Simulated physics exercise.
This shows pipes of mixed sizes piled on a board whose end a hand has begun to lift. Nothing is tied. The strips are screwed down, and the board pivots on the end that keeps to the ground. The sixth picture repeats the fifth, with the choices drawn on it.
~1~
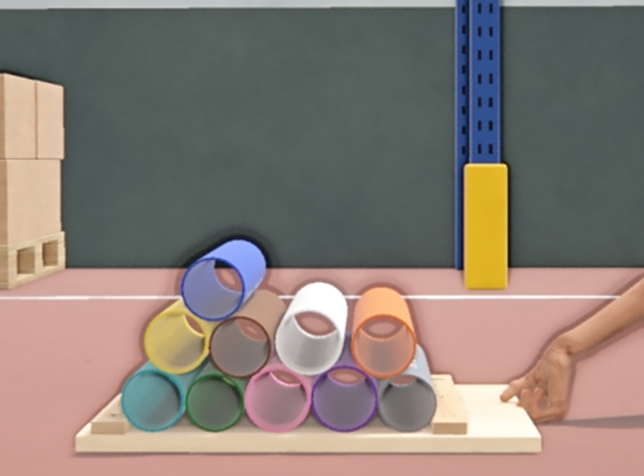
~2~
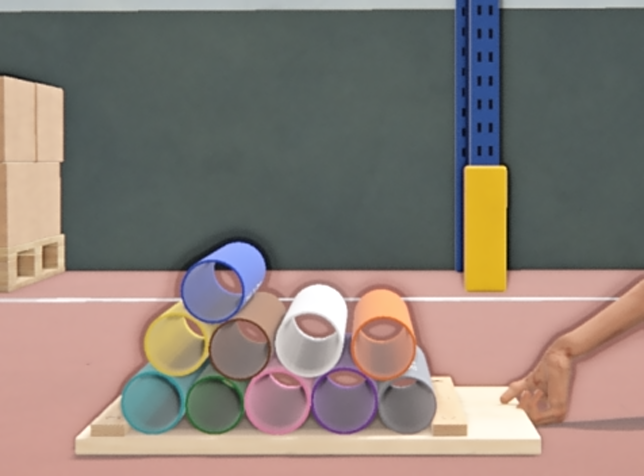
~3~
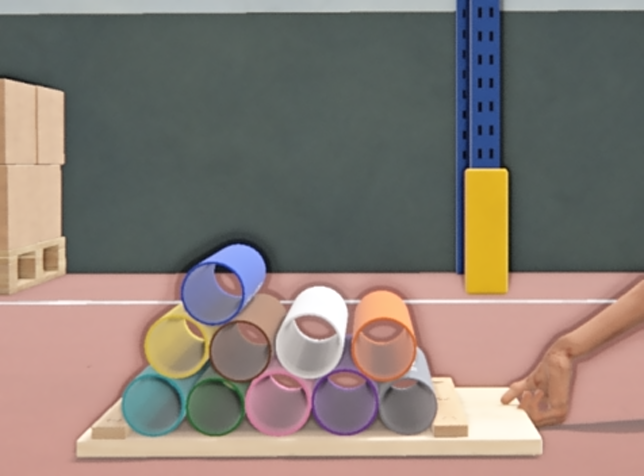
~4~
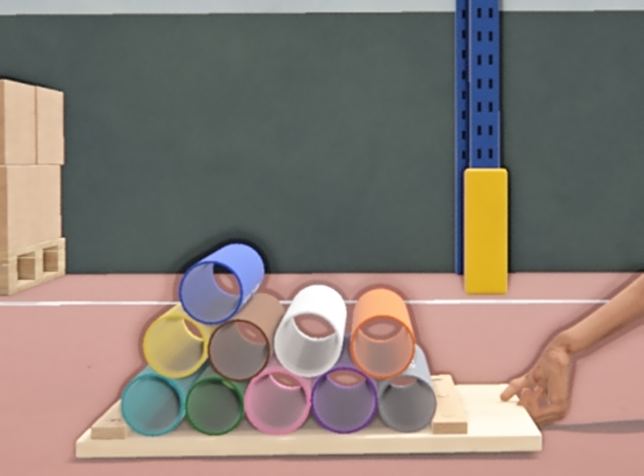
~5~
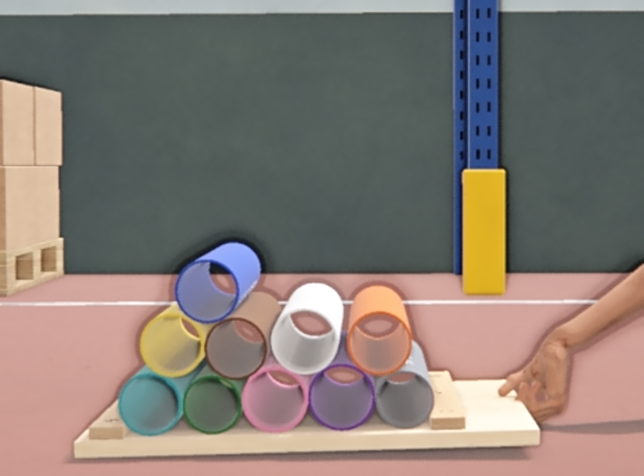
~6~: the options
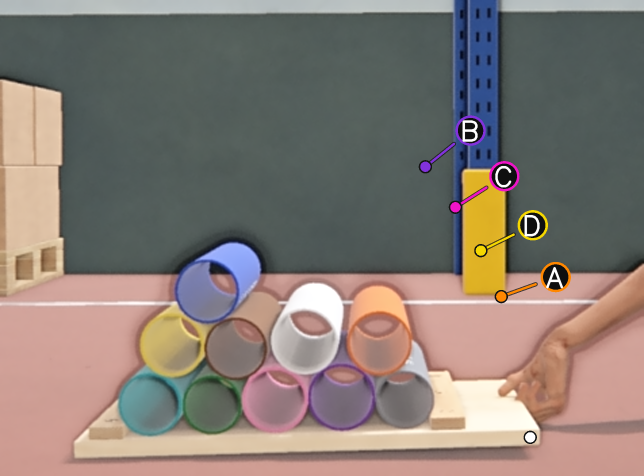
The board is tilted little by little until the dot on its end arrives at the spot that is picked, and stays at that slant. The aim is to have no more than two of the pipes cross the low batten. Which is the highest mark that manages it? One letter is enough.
The highest mark that will do is A.
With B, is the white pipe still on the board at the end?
The white pipe: No.
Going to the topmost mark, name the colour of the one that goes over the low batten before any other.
It is the yellow one.
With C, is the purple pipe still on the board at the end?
No, with C.
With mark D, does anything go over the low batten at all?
At D: Yes.
On the marked copy, A at (501, 297); B at (425, 167); C at (455, 207); D at (481, 250); the white dot at (530, 437).
With A. Early on, board at 15°.
Further on, board at 20°.
At the end, board at 20°, two over the low batten (yellow, blue).
As for the rest, B ten over the low batten; C ten over the low batten; D nine over the low batten.
